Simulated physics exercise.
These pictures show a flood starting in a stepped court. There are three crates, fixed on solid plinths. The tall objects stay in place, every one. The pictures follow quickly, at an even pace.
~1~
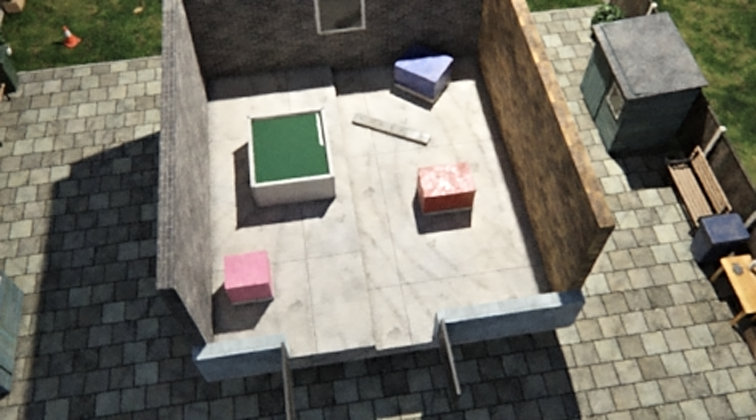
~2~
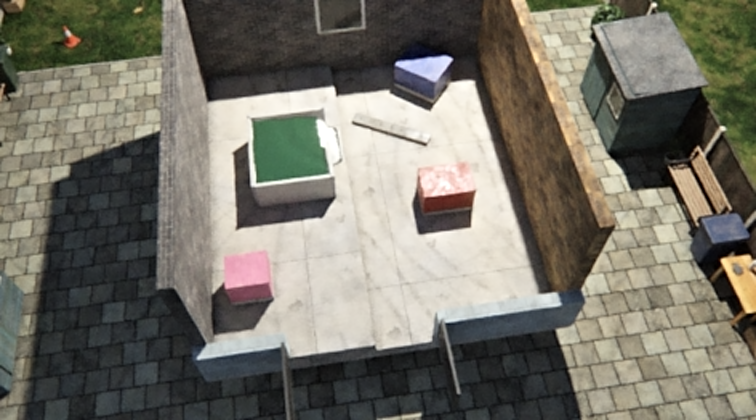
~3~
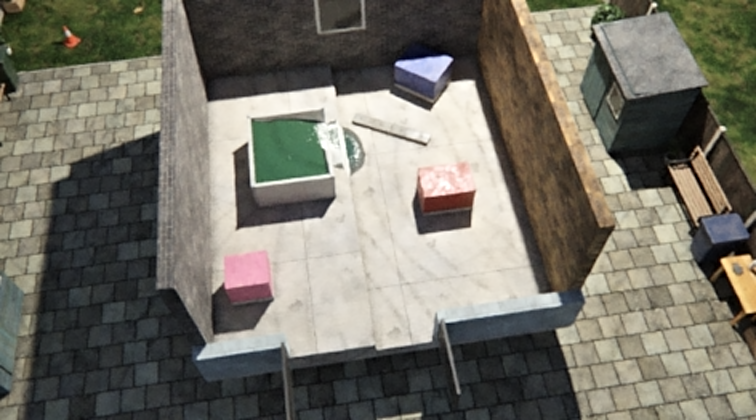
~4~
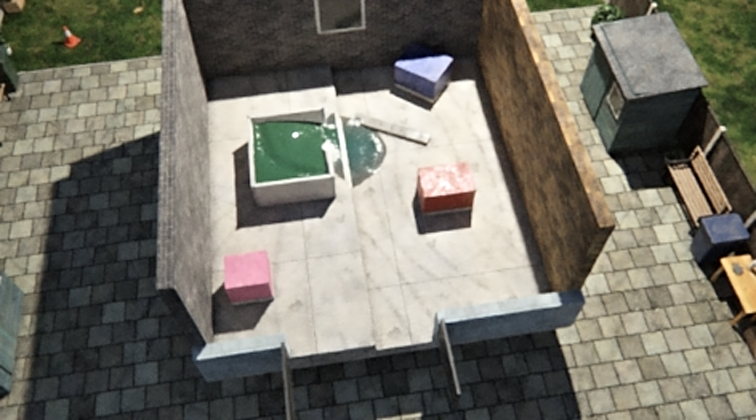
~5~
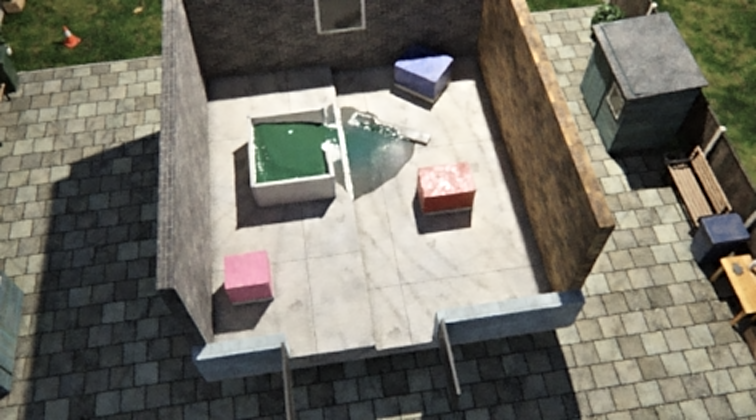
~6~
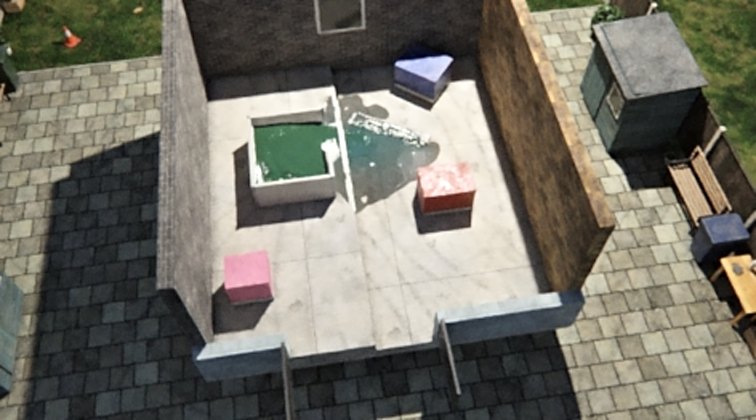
In a walled court, green water pours from a tank's right side and spreads rightward.
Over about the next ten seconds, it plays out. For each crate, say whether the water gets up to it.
Red crate: Wet. Pink crate: Dry. Blue crate: Wet.
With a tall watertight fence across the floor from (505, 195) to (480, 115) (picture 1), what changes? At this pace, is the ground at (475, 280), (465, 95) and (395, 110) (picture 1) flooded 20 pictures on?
Outcome by spot, in order - watered, watered, watered.
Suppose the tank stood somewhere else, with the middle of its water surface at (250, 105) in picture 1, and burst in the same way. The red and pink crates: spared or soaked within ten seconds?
The red crate is reached, and the pink crate is not reached.
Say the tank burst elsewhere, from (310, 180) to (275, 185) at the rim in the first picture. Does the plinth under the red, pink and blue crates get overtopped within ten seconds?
As I see it, red crate is not reached, pink crate gets reached and blue crate is not reached.
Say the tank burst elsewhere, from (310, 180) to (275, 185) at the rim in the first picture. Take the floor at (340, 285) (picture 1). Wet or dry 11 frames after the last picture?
Inundated.
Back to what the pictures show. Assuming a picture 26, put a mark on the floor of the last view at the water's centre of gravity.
Close to pixel (402, 158).
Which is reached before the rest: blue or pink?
First comes the blue one.
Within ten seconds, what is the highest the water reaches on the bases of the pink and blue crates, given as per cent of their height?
Roughly 0 per cent for the first, 200 per cent for the second.
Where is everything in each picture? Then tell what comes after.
The first frame shows the open tank at (290, 148) is whole and still.
In the second frame, water pours out at (325, 140) and has run to (338, 162).
In the third frame, water pours out at (325, 141) and has run to (361, 159).
In the fourth frame, the front is at (383, 151), out from the gap at (325, 141).
In the fifth frame, water pours out at (325, 141) and has run to (410, 150).
In the sixth frame, water pours out at (325, 141) and has run to (434, 154).
A moment on, water covers 25 % of the floor; the red crate water round its plinth, the pink crate not reached, the blue crate water round its plinth.
Next, water covers 30 % of the floor; the red crate water round its plinth, the pink crate not reached, the blue crate water round its plinth.
Then, water covers 45 % of the floor; the red crate water round its plinth, the pink crate not reached, the blue crate water round its plinth.
Later, water covers 50 % of the floor; the red crate water round its plinth, the pink crate not reached, the blue crate water round its plinth.
In the end, water covers 60 % of the floor; the red crate was topped, the pink crate stayed above the water, the blue crate was topped.
